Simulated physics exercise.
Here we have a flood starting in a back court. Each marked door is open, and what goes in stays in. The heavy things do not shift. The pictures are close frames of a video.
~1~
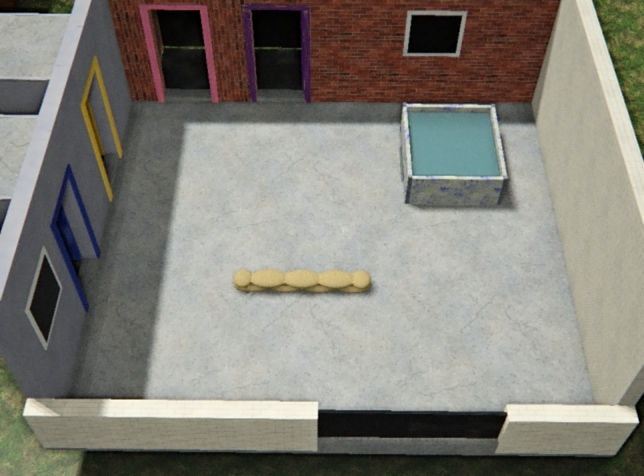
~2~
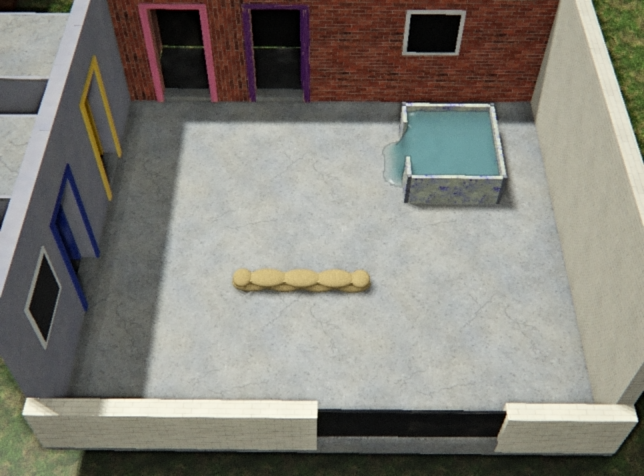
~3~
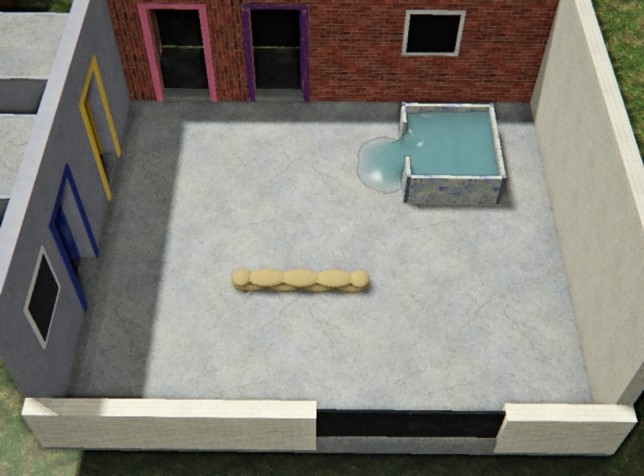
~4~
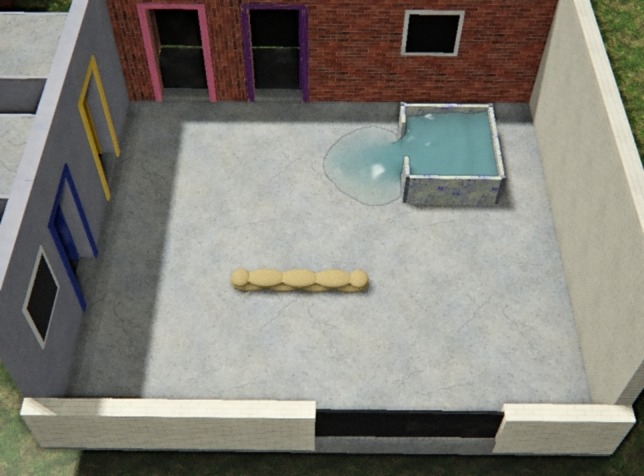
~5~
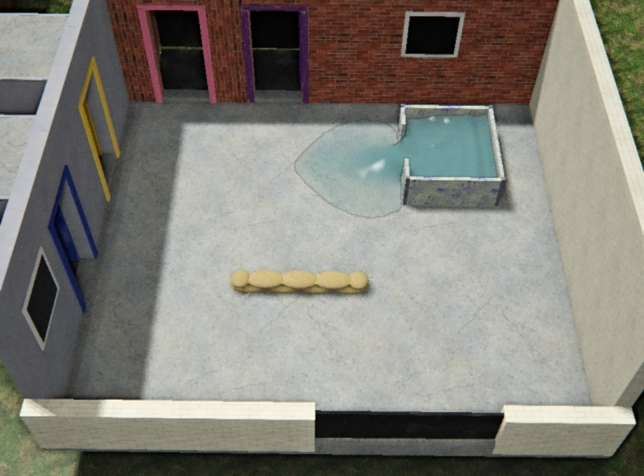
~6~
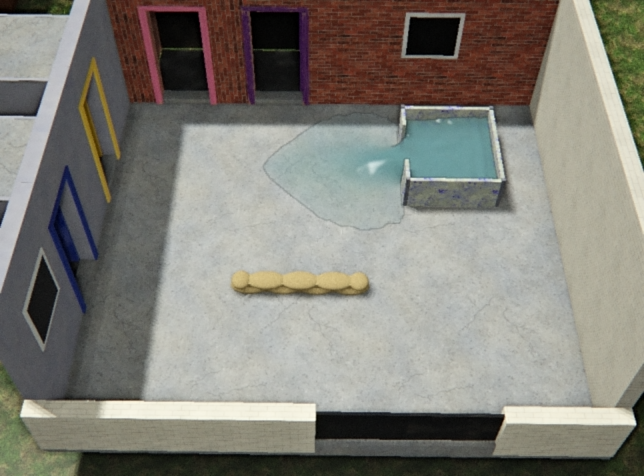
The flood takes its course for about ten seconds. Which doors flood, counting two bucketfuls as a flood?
The yellow door holds within the limit; the pink door holds within the limit; the purple door holds within the limit; the blue door floods.
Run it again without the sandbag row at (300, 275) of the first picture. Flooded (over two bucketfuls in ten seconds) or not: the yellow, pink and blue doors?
One by one: Yellow door stays under, pink door stays under, blue door lets more in.
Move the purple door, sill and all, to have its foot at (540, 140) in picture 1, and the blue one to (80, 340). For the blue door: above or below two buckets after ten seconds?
One by one: Blue lets more in.
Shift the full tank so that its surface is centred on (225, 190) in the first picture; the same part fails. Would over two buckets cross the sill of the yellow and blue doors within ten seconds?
The yellow door goes over, the blue door passes that mark.
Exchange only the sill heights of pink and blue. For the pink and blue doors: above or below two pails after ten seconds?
One by one: Pink door takes more; blue door stays under.
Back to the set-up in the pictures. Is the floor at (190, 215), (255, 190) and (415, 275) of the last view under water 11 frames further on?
In that order: Covered, awash, clear.
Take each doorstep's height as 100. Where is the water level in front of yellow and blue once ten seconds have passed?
Roughly 50 per cent, then 160 per cent.
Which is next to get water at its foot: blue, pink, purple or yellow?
I say the purple-painted one.
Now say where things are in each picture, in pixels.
Still water in the open tank at (453, 144), in the first frame.
The front is at (395, 145), out from the gap at (406, 156), in the second frame.
Water pours out at (406, 158) and has run to (364, 150), in the third frame.
Water pours out at (405, 158) and has run to (330, 173), in the fourth frame.
The front is at (300, 164), out from the gap at (405, 159), in the fifth frame.
The front is at (269, 169), out from the gap at (405, 160), in the sixth frame.
A moment on, water covers 25 % of the floor; the yellow door not reached, the pink door not reached, the purple door wet at the sill, nothing in, the blue door not reached.
Next, water covers 40 % of the floor; the yellow door wet at the sill, nothing in, the pink door wet at the sill, nothing in, the purple door wet at the sill, nothing in, the blue door not reached.
Then, water covers 40 % of the floor; the yellow door under two buckets in, the pink door wet at the sill, nothing in, the purple door wet at the sill, nothing in, the blue door under two buckets in.
Later, water covers 45 % of the floor; the yellow door under two buckets in, the pink door wet at the sill, nothing in, the purple door wet at the sill, nothing in, the blue door over two buckets in.
In the end, water covers 60 % of the floor; the yellow door under two buckets in, the pink door wet at the sill, nothing in, the purple door wet at the sill, nothing in, the blue door over two buckets in.
